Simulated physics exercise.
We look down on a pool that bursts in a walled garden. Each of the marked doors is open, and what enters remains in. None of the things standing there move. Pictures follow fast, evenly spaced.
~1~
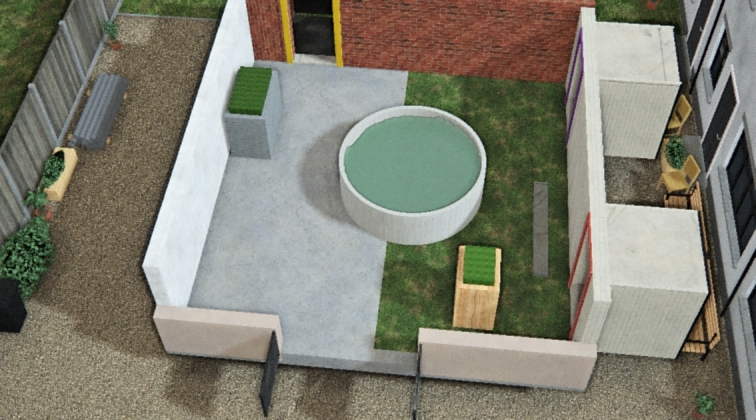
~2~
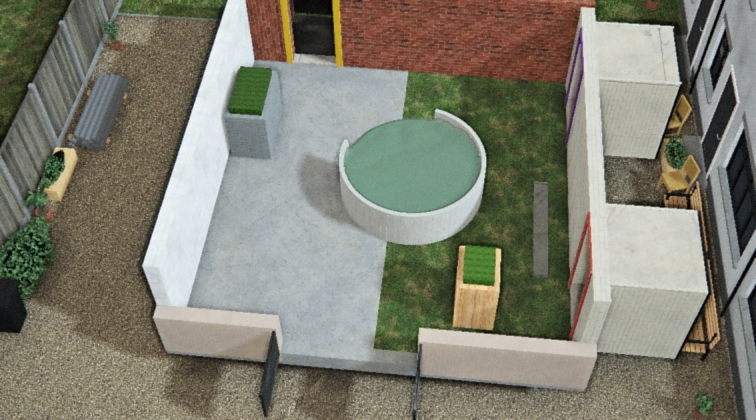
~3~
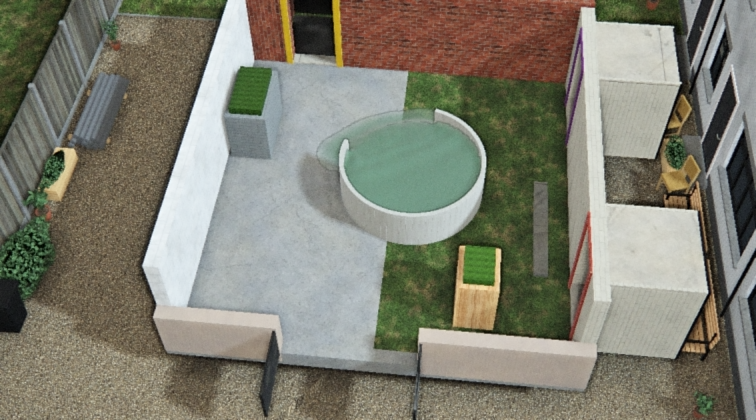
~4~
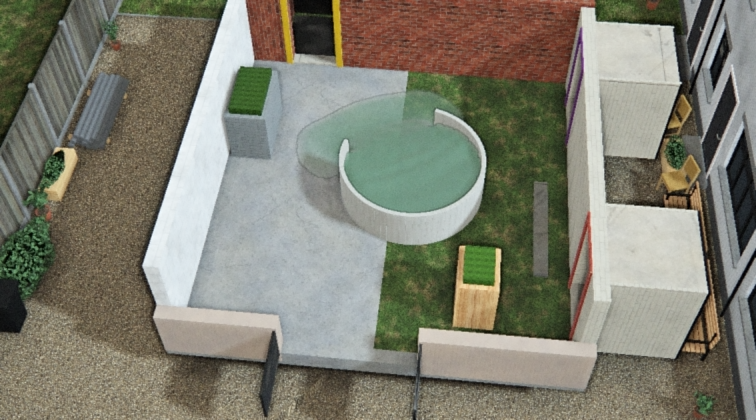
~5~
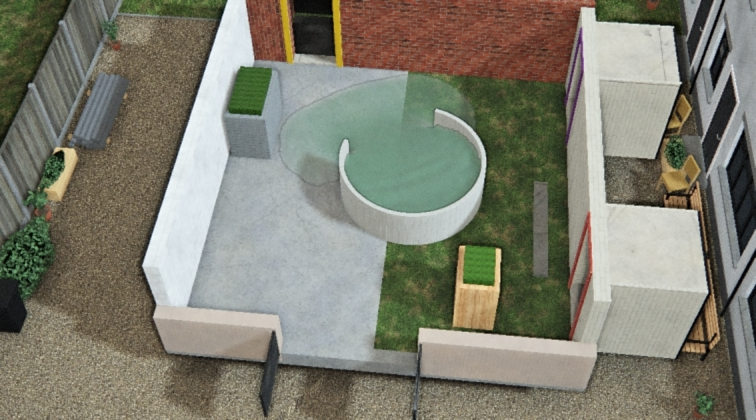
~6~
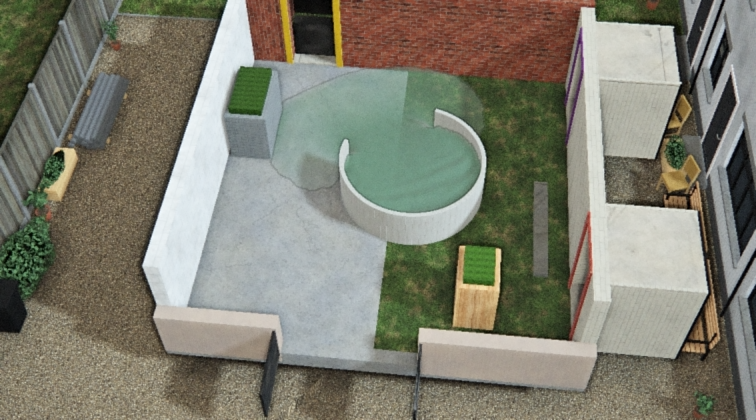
In a walled garden, a round white tank's far side opens and green water pours out, spreading across the paving and grass.
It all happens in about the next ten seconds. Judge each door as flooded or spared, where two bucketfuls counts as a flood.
The red door is spared, the purple door is spared, the yellow door is flooded.
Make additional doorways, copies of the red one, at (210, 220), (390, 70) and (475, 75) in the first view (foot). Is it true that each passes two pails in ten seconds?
First falls short, then tops the limit, then falls short.
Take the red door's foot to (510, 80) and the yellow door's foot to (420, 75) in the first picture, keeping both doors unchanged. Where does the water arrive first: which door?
Answer: The yellow door.
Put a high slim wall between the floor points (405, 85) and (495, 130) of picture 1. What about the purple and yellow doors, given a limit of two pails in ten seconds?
As for the doors, the purple door comes in short and the yellow door overshoots.
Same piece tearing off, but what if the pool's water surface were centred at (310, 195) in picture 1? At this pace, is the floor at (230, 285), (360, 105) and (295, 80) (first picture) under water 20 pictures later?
My reading is hit by the flood first, hit by the flood next and hit by the flood last.
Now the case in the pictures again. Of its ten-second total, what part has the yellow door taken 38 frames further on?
About 95 per cent.
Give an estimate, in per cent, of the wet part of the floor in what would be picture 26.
That's roughly 55 per cent.
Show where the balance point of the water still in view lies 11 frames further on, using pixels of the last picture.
The balance point is around (375, 135).
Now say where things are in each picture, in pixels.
The first frame shows still water in the round tank at (412, 161).
In the second frame, water pours out on the round tank's far side and has run to a hidden place.
In the third frame, the front is at a hidden place, out from the gap on the round tank's far side.
In the fourth frame, water pours out on the round tank's far side and has run to (451, 106).
In the fifth frame, water pours out on the round tank's far side and has run to (447, 86).
In the sixth frame, water pours out on the round tank's far side and has run to (451, 75).
A moment on, water covers 30 % of the floor; the red door not reached, the purple door not reached, the yellow door over two buckets in.
Next, water covers 35 % of the floor; the red door not reached, the purple door not reached, the yellow door far over two buckets in.
Then, water covers 55 % of the floor; the red door not reached, the purple door wet at the sill, nothing in, the yellow door far over two buckets in.
Later, water covers 80 % of the floor; the red door not reached, the purple door wet at the sill, nothing in, the yellow door far over two buckets in.
In the end, water covers 95 % of the floor; the red door wet at the sill, nothing in, the purple door wet at the sill, nothing in, the yellow door far over two buckets in.
